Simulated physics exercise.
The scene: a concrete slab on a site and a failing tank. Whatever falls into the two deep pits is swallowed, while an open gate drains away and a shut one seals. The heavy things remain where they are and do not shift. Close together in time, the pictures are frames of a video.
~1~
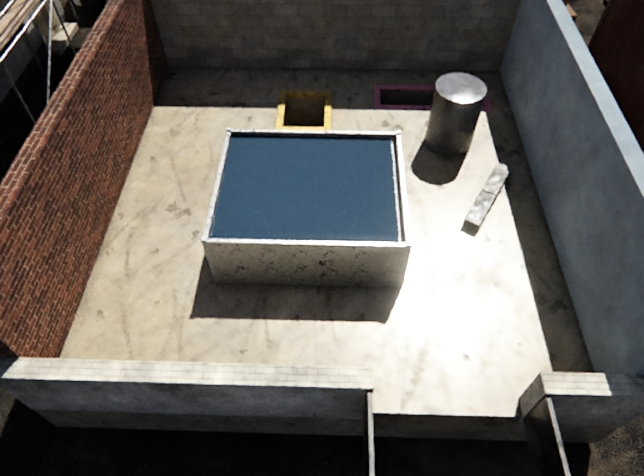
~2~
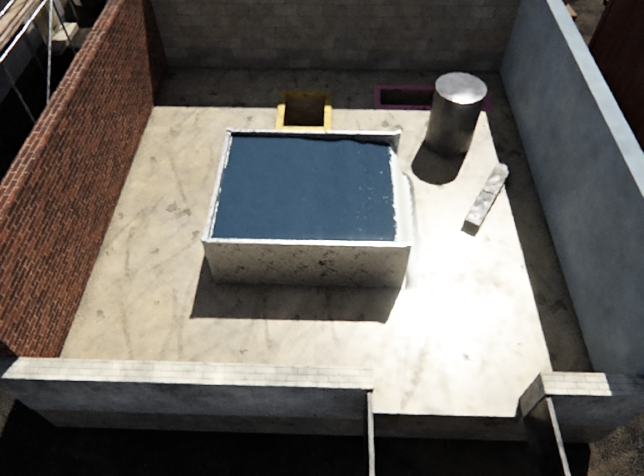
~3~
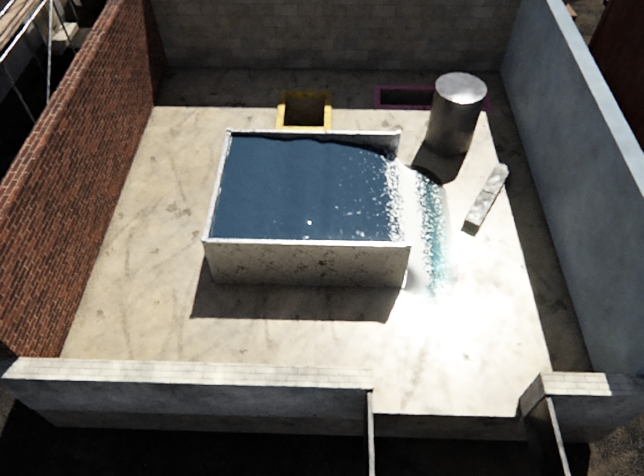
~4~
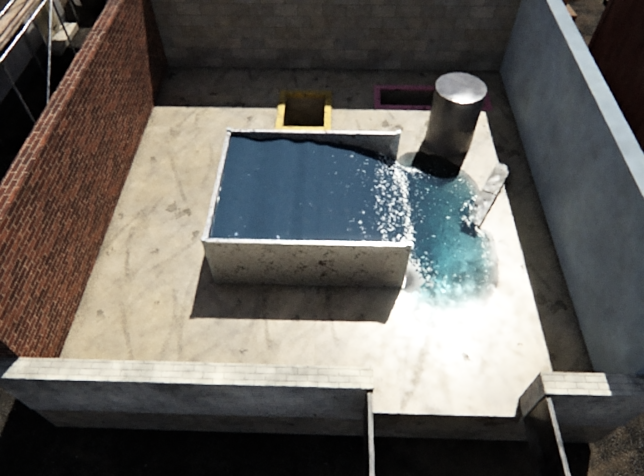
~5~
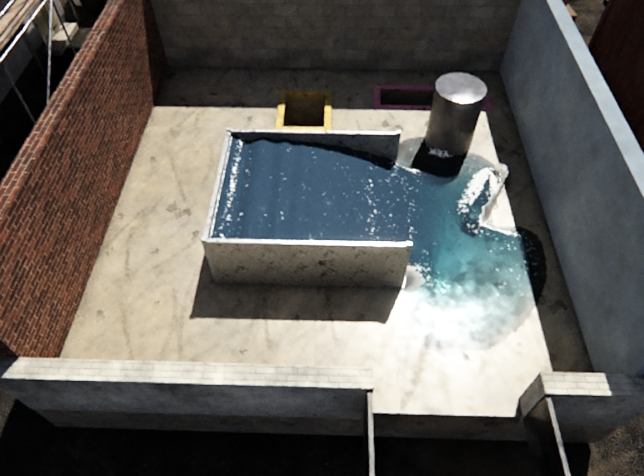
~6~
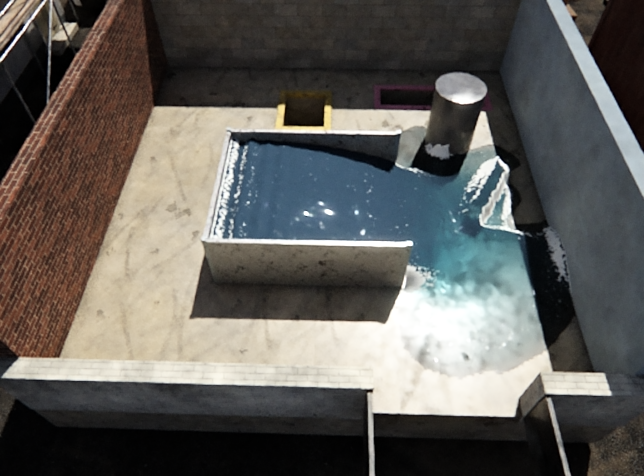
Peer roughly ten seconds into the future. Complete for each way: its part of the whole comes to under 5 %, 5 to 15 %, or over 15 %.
The gate's part comes to over 15 %; the yellow pit's part comes to under 5 %; the pink pit's part comes to over 15 %.
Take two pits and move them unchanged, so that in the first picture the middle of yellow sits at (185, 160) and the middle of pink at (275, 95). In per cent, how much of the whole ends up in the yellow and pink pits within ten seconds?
Roughly: Yellow pit 6 %, pink pit 15 %.
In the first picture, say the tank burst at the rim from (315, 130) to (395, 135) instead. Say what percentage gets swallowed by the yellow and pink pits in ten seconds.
In percent: Yellow 12, pink 45.
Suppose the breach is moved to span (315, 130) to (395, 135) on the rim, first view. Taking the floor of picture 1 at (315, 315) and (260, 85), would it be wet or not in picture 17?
Waterless, submerged.
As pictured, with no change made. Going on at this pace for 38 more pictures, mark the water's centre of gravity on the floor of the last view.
Centre of mass: Roughly (368, 226).
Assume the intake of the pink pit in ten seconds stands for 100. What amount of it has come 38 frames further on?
That share would be near 75 %.
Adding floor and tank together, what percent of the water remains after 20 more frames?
Some 86 per cent has not gone.
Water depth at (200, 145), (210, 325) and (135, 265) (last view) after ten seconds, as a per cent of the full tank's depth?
In order: About 8, 6 and 6 in a hundred.
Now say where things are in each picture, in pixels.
The first frame shows still water in the open tank at (310, 186).
In the second frame, the front is at (406, 291), out from the gap at (396, 212).
In the third frame, the front is at (433, 299), out from the gap at (396, 215).
In the fourth frame, the front is at (454, 319), out from the gap at (395, 217).
In the fifth frame, water pours out at (395, 217) and has run to (527, 305).
In the sixth frame, water pours out at (395, 218) and has run to (571, 303).
A moment on, water covers 30 % of the floor; the gate 0 %, the yellow pit 0 %, the pink pit 0 %.
Next, water covers 35 % of the floor; the gate 1 %, the yellow pit 0 %, the pink pit 2 %.
Then, water covers 60 % of the floor; the gate 4 %, the yellow pit 0 %, the pink pit 10 %.
Later, water covers 90 % of the floor; the gate 13 %, the yellow pit 1 %, the pink pit 20 %.
In the end, water covers 95 % of the floor; the gate 21 %, the yellow pit 1 %, the pink pit 27 %.
